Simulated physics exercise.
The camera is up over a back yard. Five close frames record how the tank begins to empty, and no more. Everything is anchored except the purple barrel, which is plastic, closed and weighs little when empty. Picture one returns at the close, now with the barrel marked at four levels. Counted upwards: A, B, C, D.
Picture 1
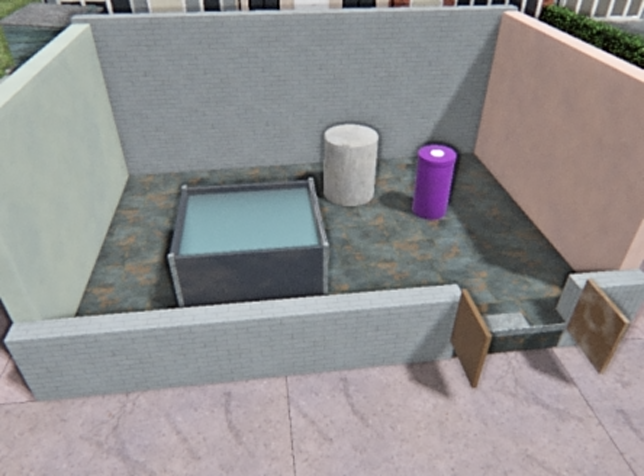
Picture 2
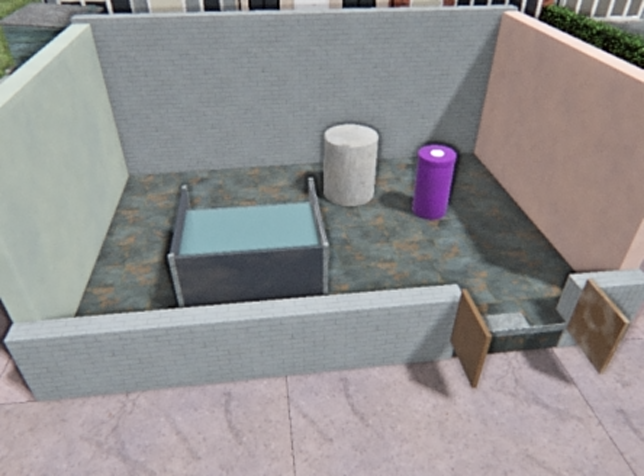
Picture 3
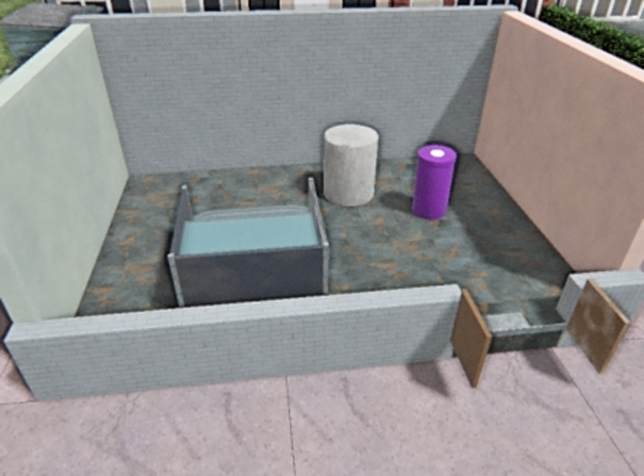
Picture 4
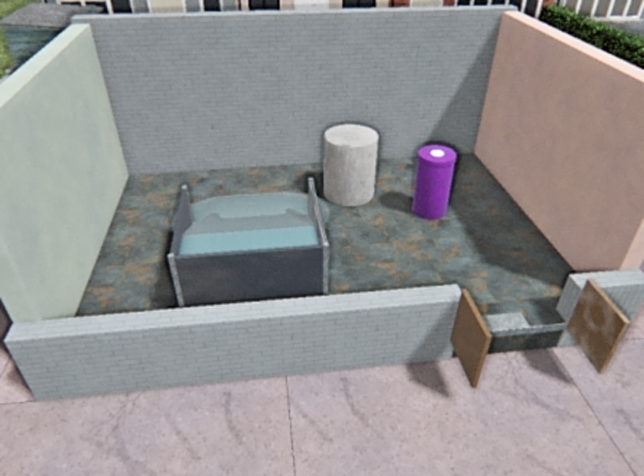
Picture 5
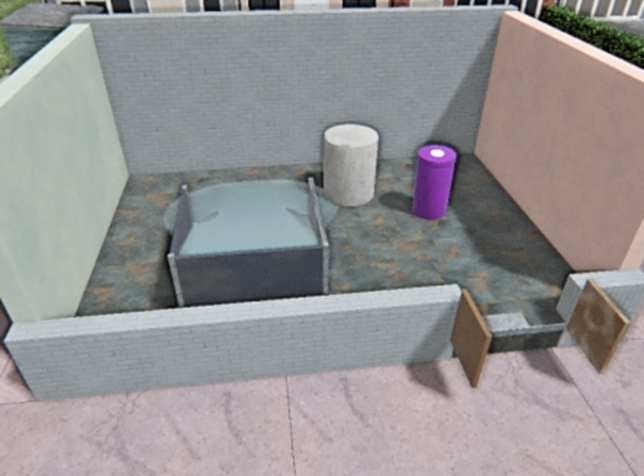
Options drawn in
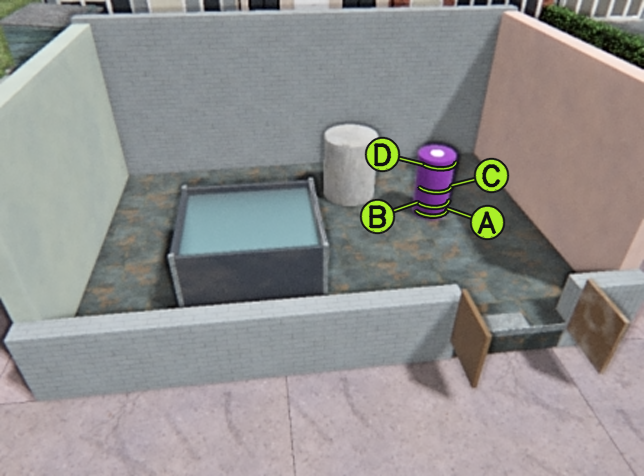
A walled back yard with a mottled dark floor is seen from above, a pale green wall at left, grey brick behind and pinkish wall at right. A dark tank of blue-green water sits left of centre, with a pale grey cylinder and purple barrel to its right and an open wooden gate at lower right. The tank's back panel disappears, and water spreads out behind and beside it while the camera stays still.
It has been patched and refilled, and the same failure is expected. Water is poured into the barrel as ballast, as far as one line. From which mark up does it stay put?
The limit is A.
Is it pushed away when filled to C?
No.
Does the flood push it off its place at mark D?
No, that is safe.
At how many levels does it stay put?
All of them.
On the marked copy, A at (435, 216); B at (436, 207); C at (439, 192); D at (443, 168); from the bottom up A, B, C, D.
Choosing A, it does not move.
Choosing B, it does not move.
Choosing C, it does not move.
Choosing D, it does not move.
